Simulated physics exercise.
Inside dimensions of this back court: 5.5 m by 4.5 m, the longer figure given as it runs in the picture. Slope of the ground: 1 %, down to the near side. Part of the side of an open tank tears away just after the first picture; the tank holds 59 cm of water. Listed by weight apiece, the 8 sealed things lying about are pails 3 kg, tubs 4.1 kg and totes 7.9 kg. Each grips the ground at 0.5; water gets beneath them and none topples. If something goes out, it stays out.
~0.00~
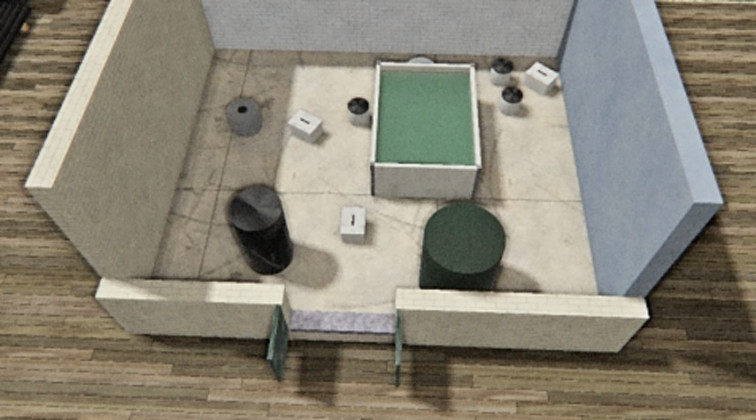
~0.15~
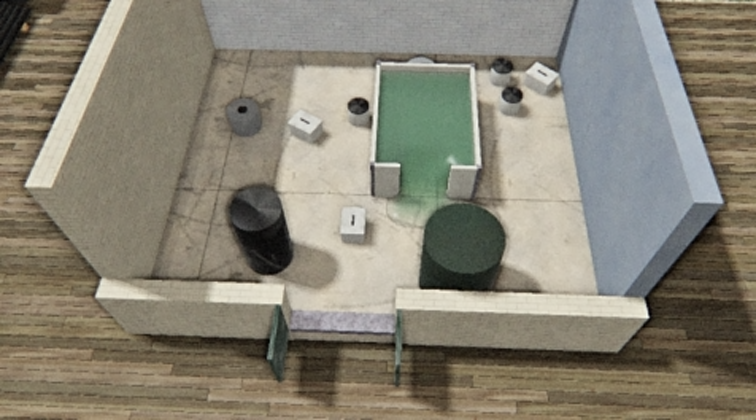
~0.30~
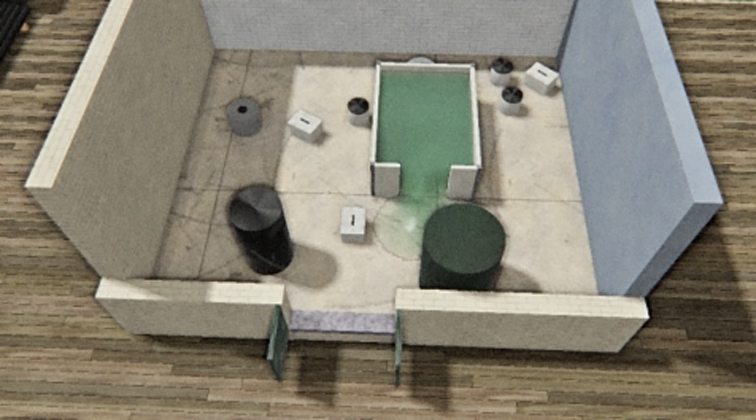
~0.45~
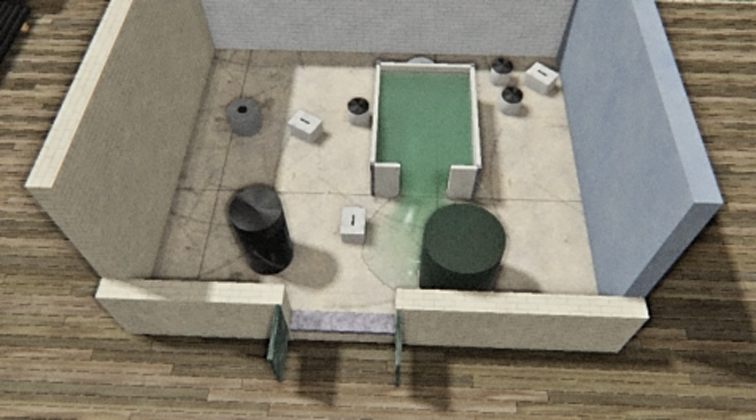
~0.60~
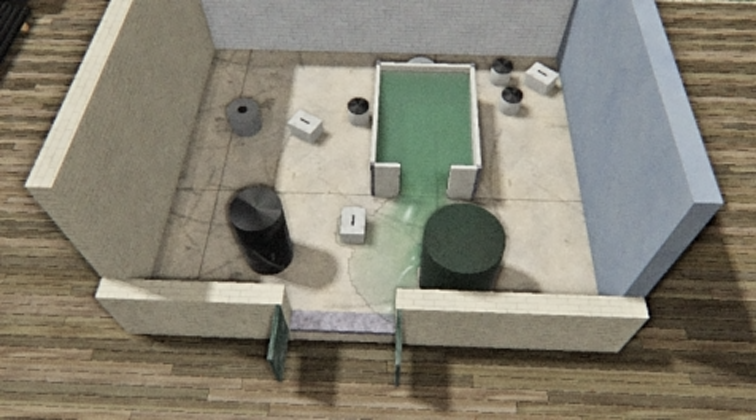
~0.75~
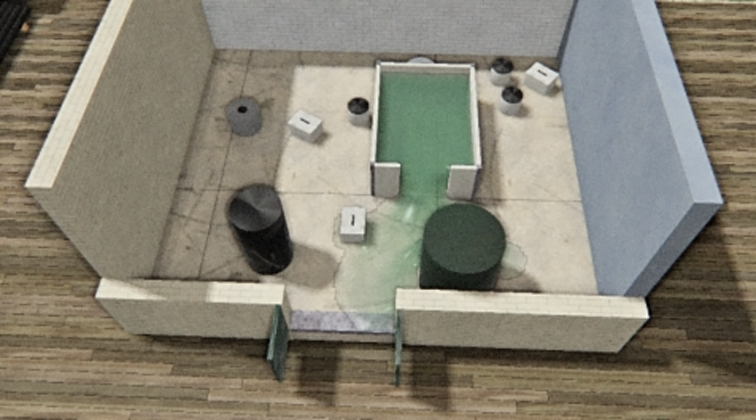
A small walled court with a pale, cracked floor, cream walls and a blue wall on the right is seen from high above its near side, with wooden boards around it. A white-rimmed tank of green water stands right of centre among small grey and white containers, with black and dark green cylinders nearer. The tank's near side opens and greenish water spreads toward the front gap, while the containers and camera stay still.
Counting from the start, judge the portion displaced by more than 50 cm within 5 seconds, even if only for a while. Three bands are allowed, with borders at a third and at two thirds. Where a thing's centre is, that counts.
That would be less than a third of them.
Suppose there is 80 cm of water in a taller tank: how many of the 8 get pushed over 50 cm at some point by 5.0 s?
Then the count would be 0.
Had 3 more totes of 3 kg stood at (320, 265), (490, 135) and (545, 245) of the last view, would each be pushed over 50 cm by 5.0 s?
One after another they come out inside the limit, inside the limit, above it.
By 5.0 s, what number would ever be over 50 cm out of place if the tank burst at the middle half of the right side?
The answer then is 4.
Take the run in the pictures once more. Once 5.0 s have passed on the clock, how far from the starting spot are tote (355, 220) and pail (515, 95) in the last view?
In that order: 20 cm, 0 cm.
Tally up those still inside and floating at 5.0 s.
Count: 0.
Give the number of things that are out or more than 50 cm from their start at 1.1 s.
I count 0 of them.
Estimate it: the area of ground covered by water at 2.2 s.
Somewhere about 8.5 m2, give or take.
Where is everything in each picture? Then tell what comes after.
A pail at (503, 65) rests on the ground; a tub at (243, 110), on the bottom; water covers 2.3 m2; 0 of 8 have shifted, in the first picture.
A pail at (503, 65) rests on the ground; a tub at (243, 110), on the bottom; water covers 2.7 m2; 0 of 8 have shifted, in the second picture.
A pail at (503, 65), on the bottom; a tub at (243, 110) rests on the ground; water covers 3.2 m2; 0 of 8 have shifted, in the third picture.
A pail at (503, 65), on the bottom; a tub at (243, 110), on the bottom; water covers 3.7 m2; 0 of 8 have shifted, in the fourth picture.
A pail at (503, 65), on the bottom; a tub at (243, 110) rests on the ground; 4.1 m2 under water; 0 of 8 have shifted, in the fifth picture.
A pail at (503, 65) rests on the ground; a tub at (243, 110), on the bottom; water covers 4.7 m2; 0 of 8 have shifted, in the sixth picture.
After 1.1 s 0 of 8 are over 50 cm from their spots; 0 afloat.
After 2.2 s 0 of 8 are over 50 cm from their spots; 0 afloat.
After 3.5 s 0 of 8 are over 50 cm from their spots; 0 afloat.
After 5.0 s 0 of 8 are over 50 cm from their spots, and 0 have been at some point; 0 afloat.
